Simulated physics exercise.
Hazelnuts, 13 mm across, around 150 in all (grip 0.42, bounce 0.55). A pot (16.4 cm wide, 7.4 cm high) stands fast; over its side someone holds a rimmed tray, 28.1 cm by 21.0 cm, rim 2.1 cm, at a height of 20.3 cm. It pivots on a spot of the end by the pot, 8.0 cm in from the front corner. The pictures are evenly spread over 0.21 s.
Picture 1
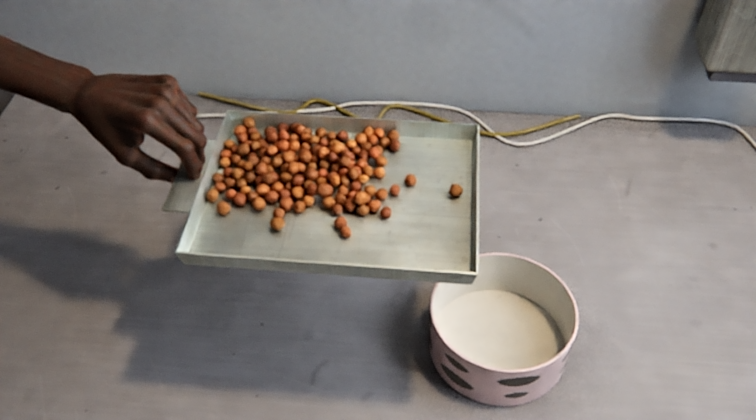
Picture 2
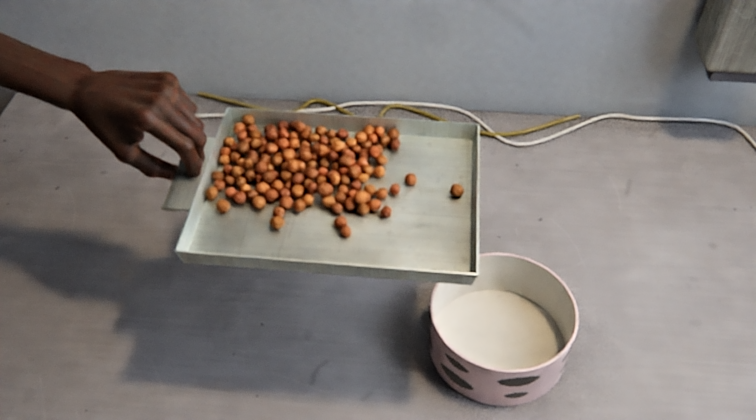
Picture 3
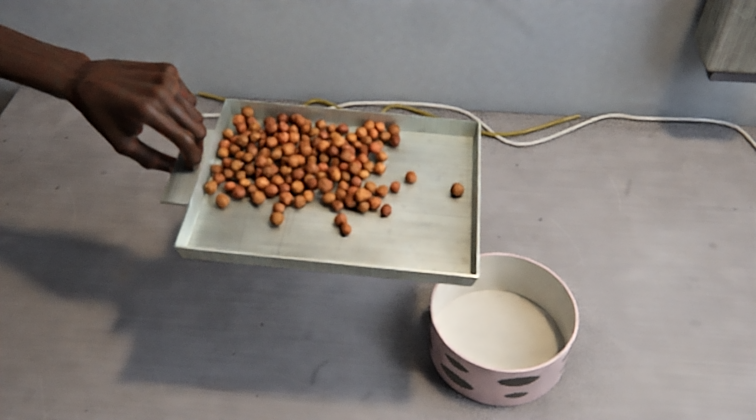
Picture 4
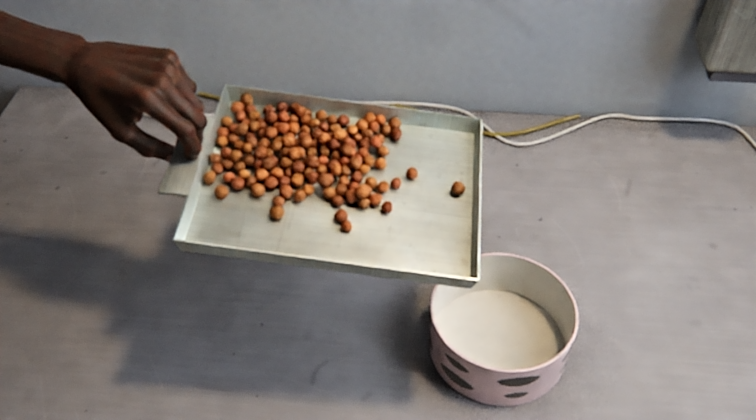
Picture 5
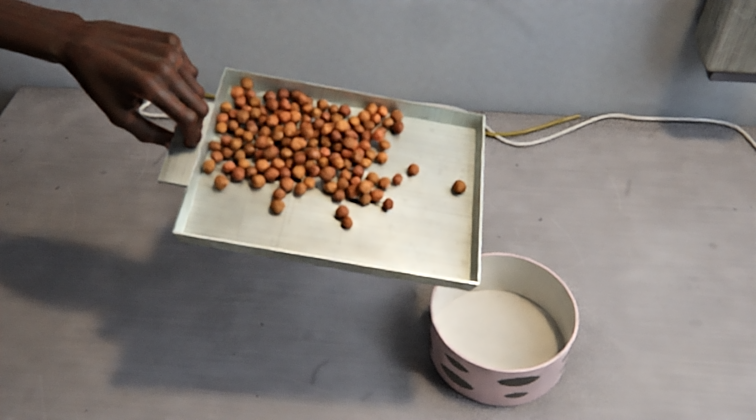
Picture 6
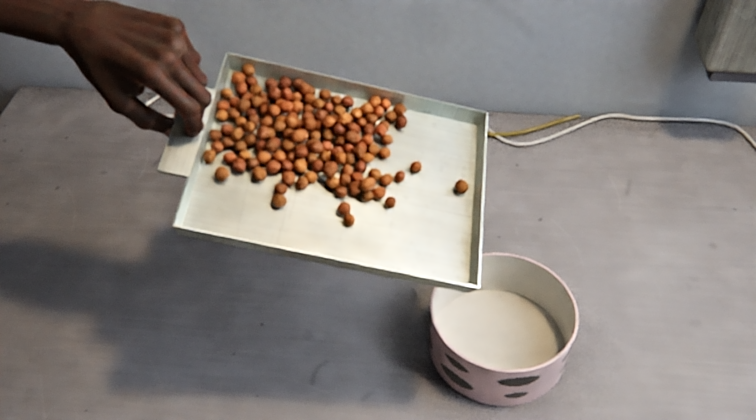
A hand raises the left end of a tray of round brown pieces beside a pot.
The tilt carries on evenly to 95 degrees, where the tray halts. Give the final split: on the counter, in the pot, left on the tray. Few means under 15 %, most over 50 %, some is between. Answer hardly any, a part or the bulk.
Counter: The bulk, pot: A part, tray: Hardly any.
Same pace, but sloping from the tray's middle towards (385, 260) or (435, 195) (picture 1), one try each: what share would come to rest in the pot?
Some 25 and 35 per cent.
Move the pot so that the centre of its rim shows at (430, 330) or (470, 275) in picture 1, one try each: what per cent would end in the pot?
About 50 and 0 per cent.
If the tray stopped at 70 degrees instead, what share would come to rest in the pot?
It would be near 20 per cent.
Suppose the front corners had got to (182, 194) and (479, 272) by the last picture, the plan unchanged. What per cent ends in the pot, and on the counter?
Pot 60, counter 40.
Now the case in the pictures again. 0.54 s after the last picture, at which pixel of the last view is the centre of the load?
At about (476, 302).
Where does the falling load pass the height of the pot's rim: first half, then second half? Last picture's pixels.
At about (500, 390), then at (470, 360).
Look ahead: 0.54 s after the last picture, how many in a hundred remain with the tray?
About 55 per cent.
Then, 0.33 s after the last picture, tilt 56 degrees; the tray holds 100 %, the pot 0 %.
Then, 0.54 s after the last picture, tilt 80 degrees; the tray holds 55 %, the pot 5 %.
Then, 0.88 s after the last picture, tilt 95 degrees; the tray holds 5 %, the pot 30 %.
In the end, counter 70 %, pot 30 %, tray 0 %.
